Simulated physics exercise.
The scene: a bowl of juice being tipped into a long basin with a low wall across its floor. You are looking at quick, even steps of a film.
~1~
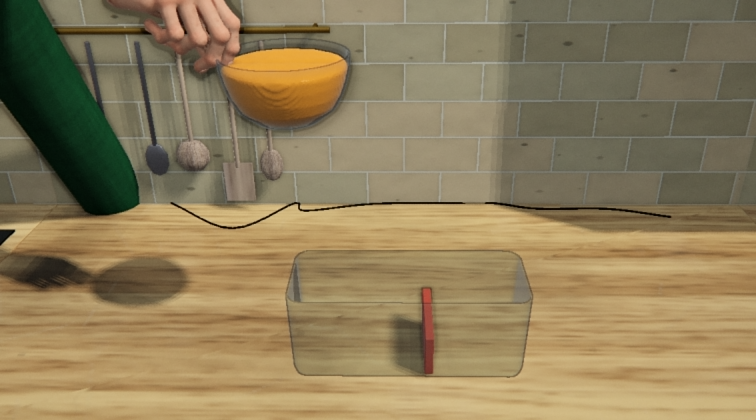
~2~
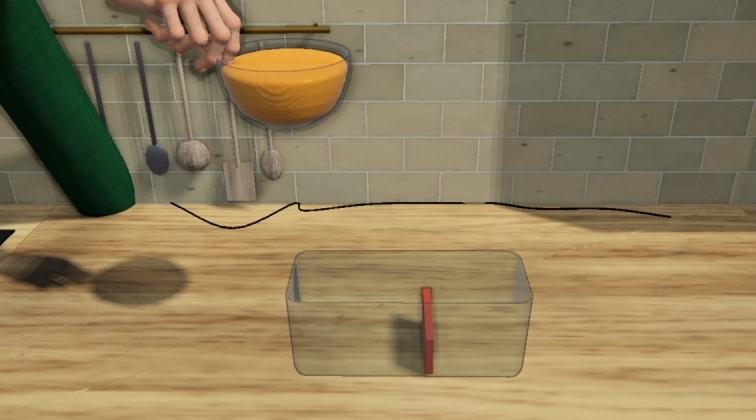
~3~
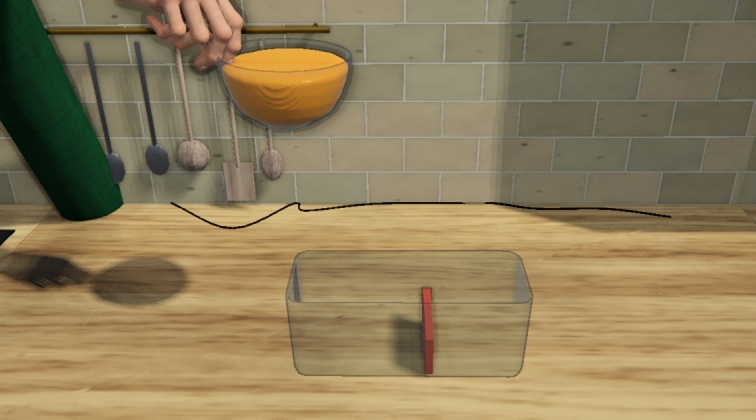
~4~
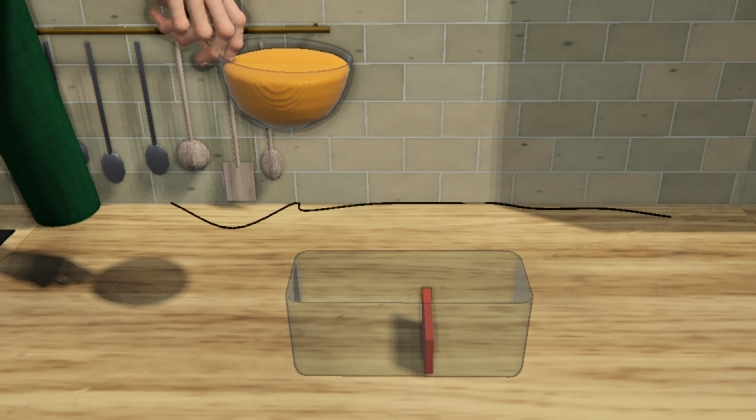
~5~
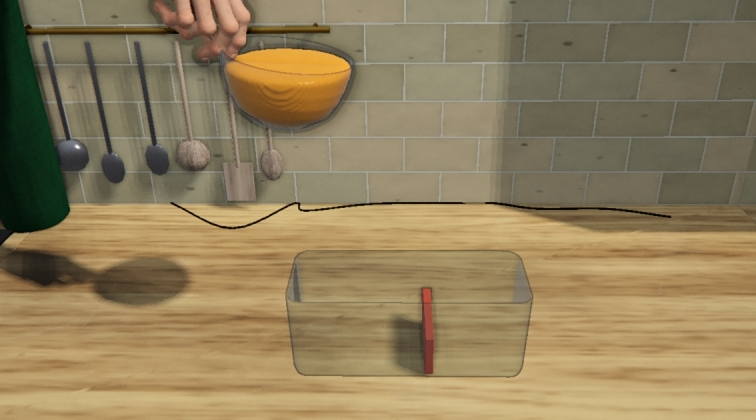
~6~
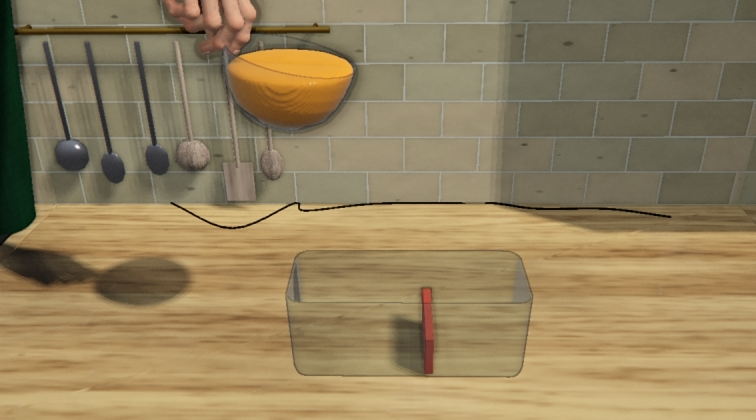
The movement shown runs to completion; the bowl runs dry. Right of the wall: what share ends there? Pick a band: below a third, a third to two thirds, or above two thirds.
A third to two thirds.
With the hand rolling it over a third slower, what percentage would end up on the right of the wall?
I'd estimate some 50 percent.
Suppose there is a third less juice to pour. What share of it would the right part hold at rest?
Some 15 parts in a hundred.
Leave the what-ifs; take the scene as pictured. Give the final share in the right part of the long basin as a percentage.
Close to 45 in a hundred.
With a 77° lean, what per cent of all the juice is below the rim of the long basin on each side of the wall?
On the left 5 per cent, on the right 5 per cent.
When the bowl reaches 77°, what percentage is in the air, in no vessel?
55 %.
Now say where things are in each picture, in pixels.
In the first picture, it leans 0°; its right rim is at (349, 55); the juice meets the walls at (223, 63) and (348, 63); the long basin's rim runs from (291, 276) to (526, 277); the wall's top is at (428, 314).
In the second picture, it leans 1°; its right rim is at (350, 56); the juice meets the walls at (223, 63) and (348, 63).
In the third picture, it leans 2°; its right rim is at (351, 58); the juice meets the walls at (224, 62) and (348, 64).
In the fourth picture, it leans 5°; its right rim is at (352, 61); the juice meets the walls at (226, 62) and (350, 66).
In the fifth picture, it leans 9°; its right rim is at (354, 66); the juice meets the walls at (227, 61) and (351, 66).
In the sixth picture, it leans 14°; its right rim is at (355, 72); the juice meets the walls at (229, 62) and (354, 67).
A moment on, the tilt is 77° and 38 per cent is still to pour, 4 is left of the wall and 3 right of it.
Next, the tilt is 111° and 1 per cent is still to pour, 37 is left of the wall and 44 right of it.
Then the tilt is 114° and 0 per cent is still to pour, 51 is left of the wall and 43 right of it.
Later the tilt is 114° and 0 per cent is still to pour, 52 is left of the wall and 43 right of it.
At rest 52 per cent lies left of the wall, 43 right of it and 5 outside.
